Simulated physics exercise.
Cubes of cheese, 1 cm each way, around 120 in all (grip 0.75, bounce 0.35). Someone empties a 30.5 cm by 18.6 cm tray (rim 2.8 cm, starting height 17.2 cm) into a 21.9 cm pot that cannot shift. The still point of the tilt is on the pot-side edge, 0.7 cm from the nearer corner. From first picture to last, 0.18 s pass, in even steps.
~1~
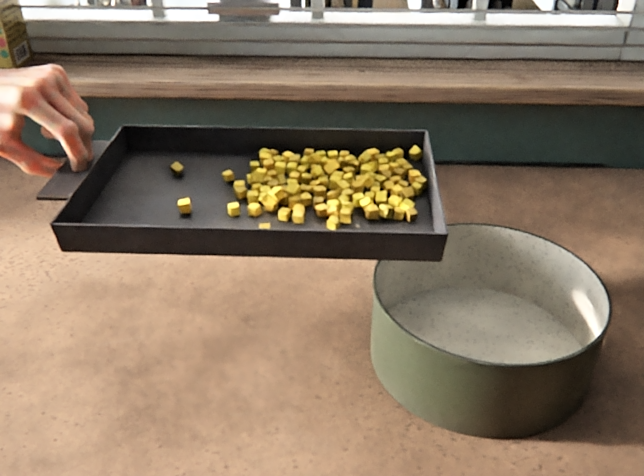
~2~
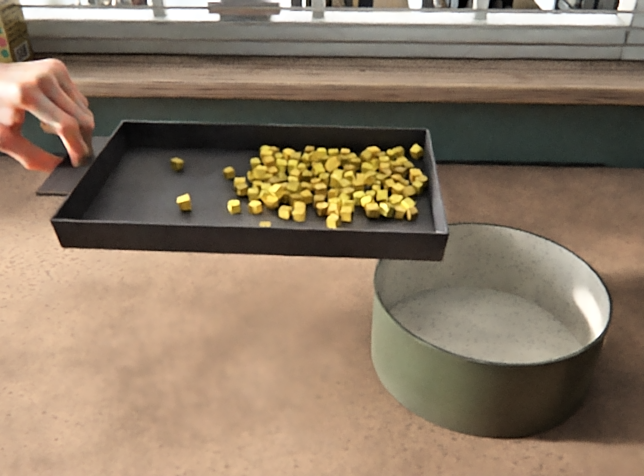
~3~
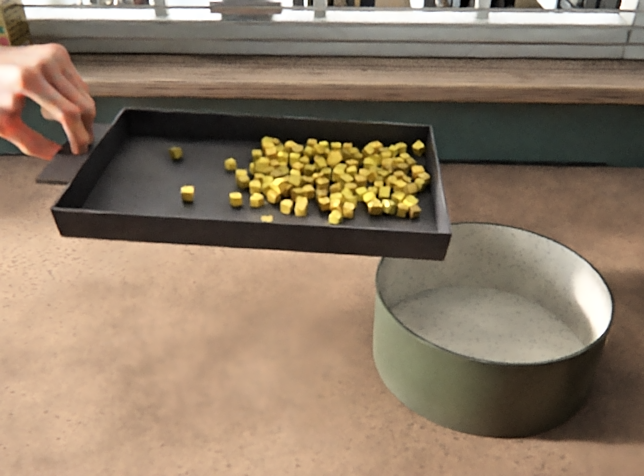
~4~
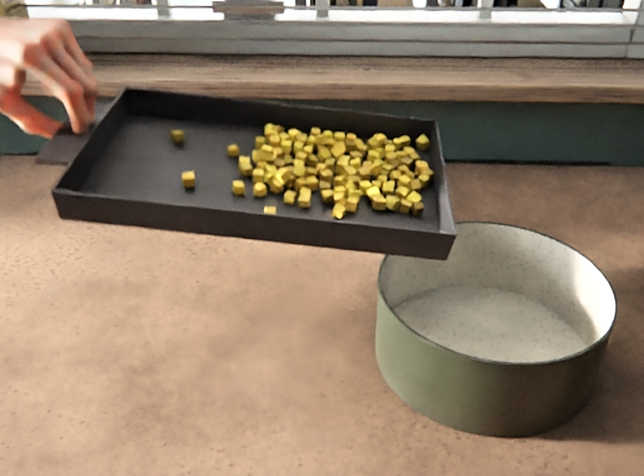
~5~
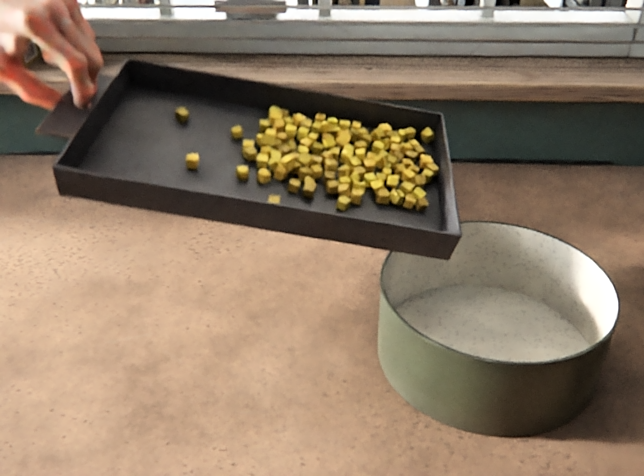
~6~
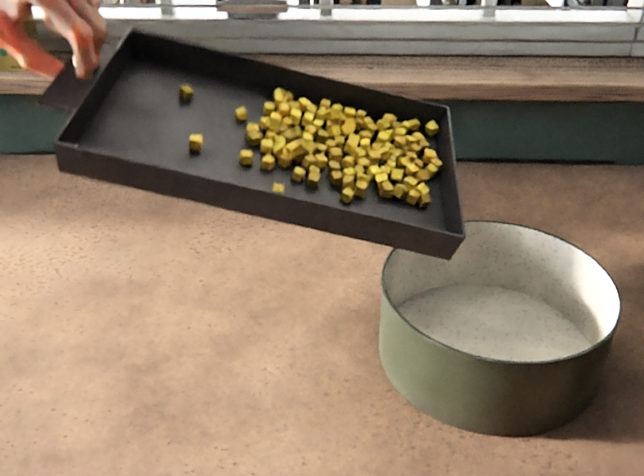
A dark rectangular tray holding many small yellow cubes, most of them clustered toward its right side, is seen from slightly above over a brown countertop by a window. A green pot with a pale speckled inside sits at the lower right, below the tray's right end. A hand at the left first holds the tray level, then steadily raises that end, tilting the tray down toward the right.
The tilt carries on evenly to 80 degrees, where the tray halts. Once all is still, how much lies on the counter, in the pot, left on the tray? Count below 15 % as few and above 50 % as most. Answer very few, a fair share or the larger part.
On the counter: A fair share; in the pot: A fair share; left on the tray: A fair share.
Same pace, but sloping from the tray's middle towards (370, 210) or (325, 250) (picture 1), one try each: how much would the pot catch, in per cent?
About 40 and 0 per cent.
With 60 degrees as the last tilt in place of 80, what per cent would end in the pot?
In that case some 15 per cent.
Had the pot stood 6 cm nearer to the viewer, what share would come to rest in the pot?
Then about 70 per cent.
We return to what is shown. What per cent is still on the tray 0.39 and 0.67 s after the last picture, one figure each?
About 100, 50.
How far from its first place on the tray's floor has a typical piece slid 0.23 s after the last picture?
About 1 cm.
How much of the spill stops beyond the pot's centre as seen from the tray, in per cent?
Roughly 70 per cent.
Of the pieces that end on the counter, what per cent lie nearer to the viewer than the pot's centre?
Some 100 per cent.
Then, 0.23 s after the last picture, tilt 48 degrees; the tray holds 100 %, the pot 0 %.
Then, 0.39 s after the last picture, tilt 70 degrees; the tray holds 100 %, the pot 0 %.
Then, 0.67 s after the last picture, tilt 80 degrees; the tray holds 50 %, the pot 20 %.
In the end, counter 30 %, pot 35 %, tray 35 %.
